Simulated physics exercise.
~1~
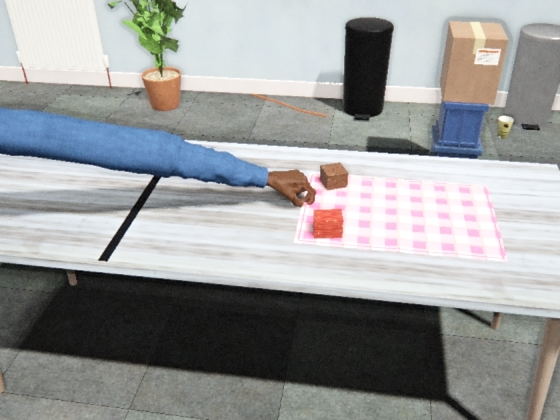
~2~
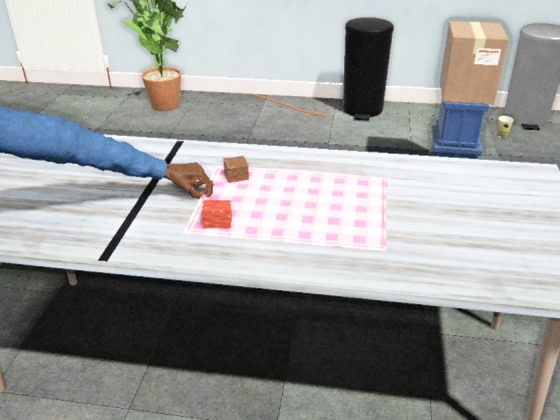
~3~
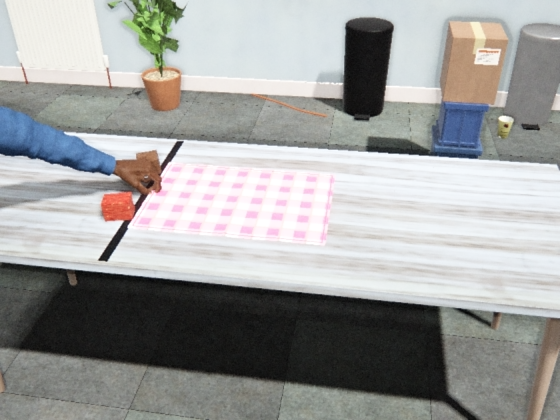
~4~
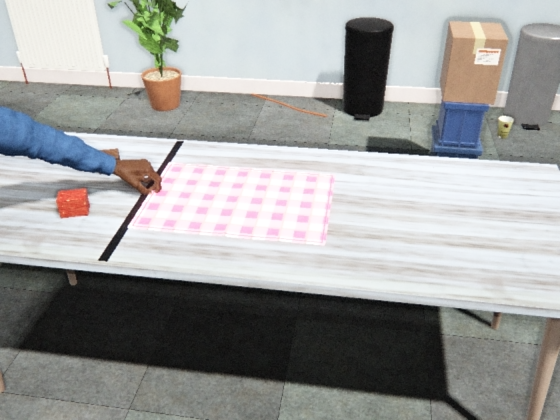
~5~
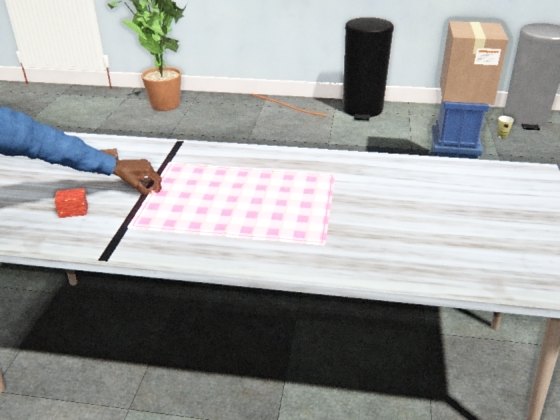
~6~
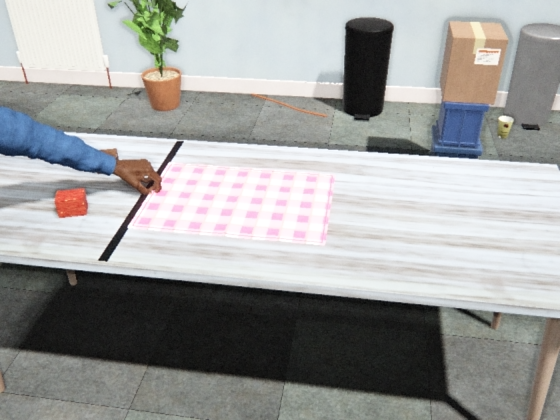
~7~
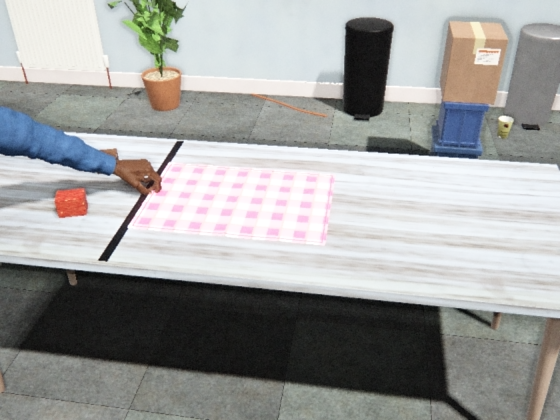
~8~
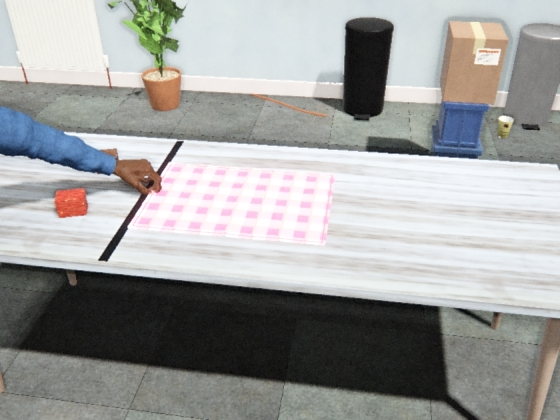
Hand pulling a pink checked cloth left to a black tape line, where the red and brown blocks slide off onto the table.
